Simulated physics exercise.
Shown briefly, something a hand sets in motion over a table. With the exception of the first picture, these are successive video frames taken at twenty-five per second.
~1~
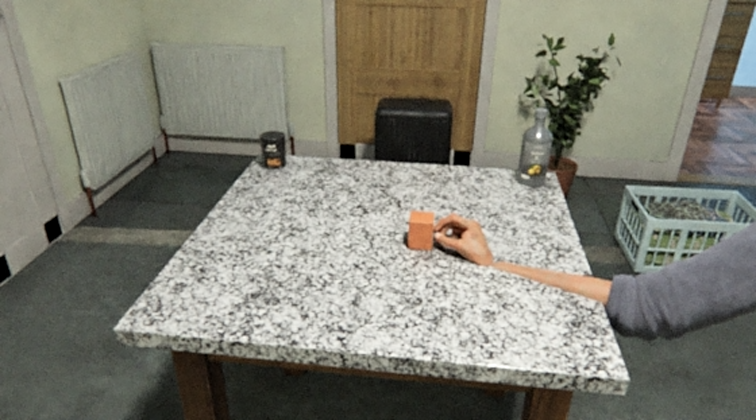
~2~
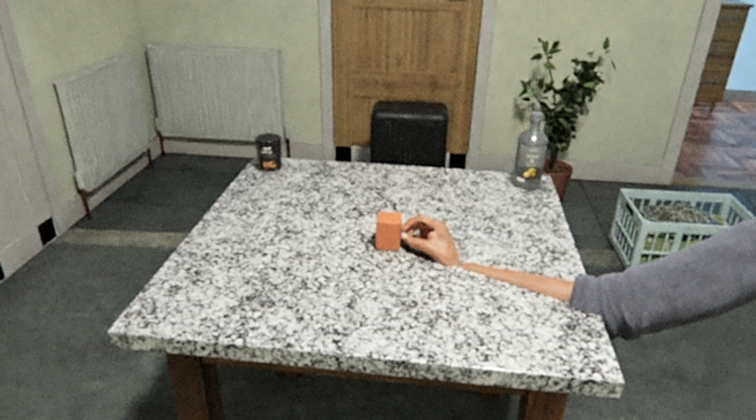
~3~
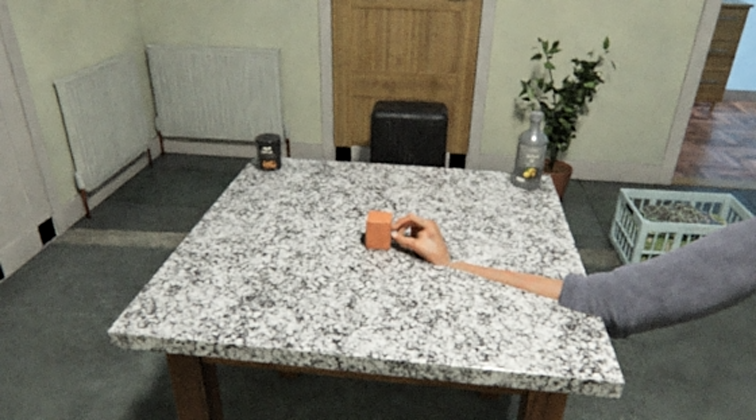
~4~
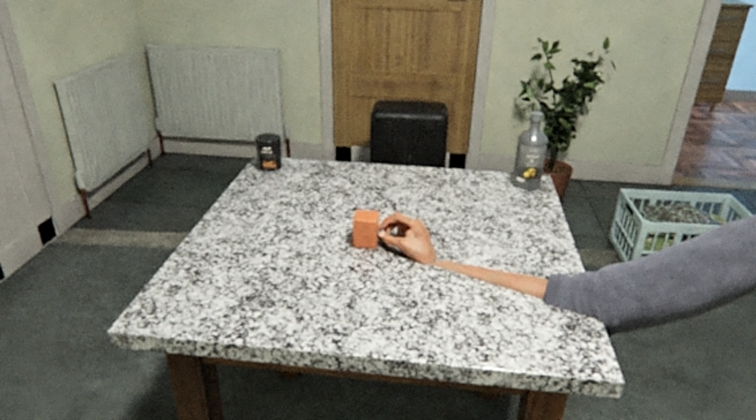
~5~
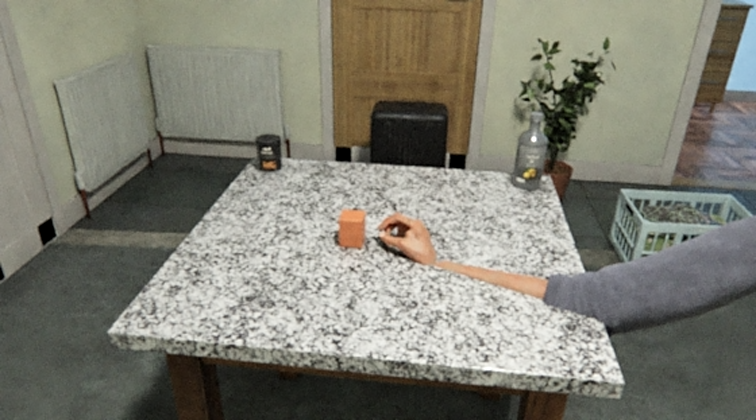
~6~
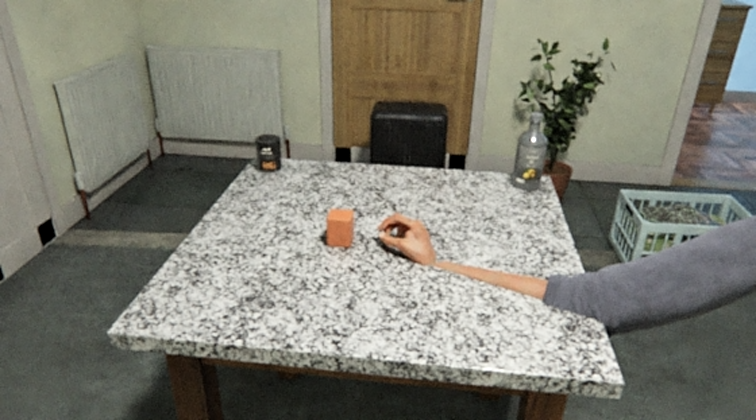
To begin with, a hand reaching in from the right holds its fingers against an orange block on a speckled table and pushes it to the left. The hand then stays still while the block slides a little farther left on its own, leaving a widening gap between them.
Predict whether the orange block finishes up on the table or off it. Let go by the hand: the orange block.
Ha, it sits on the tabletop once it's done.
Then, 0.10 s after the last picture, orange block slid well along near (321, 227).
Then, 0.20 s after the last picture, orange block slid well along near (315, 226).
At rest, moved from the start, orange block. Seen from the same camera at the end, orange block near (315, 226).
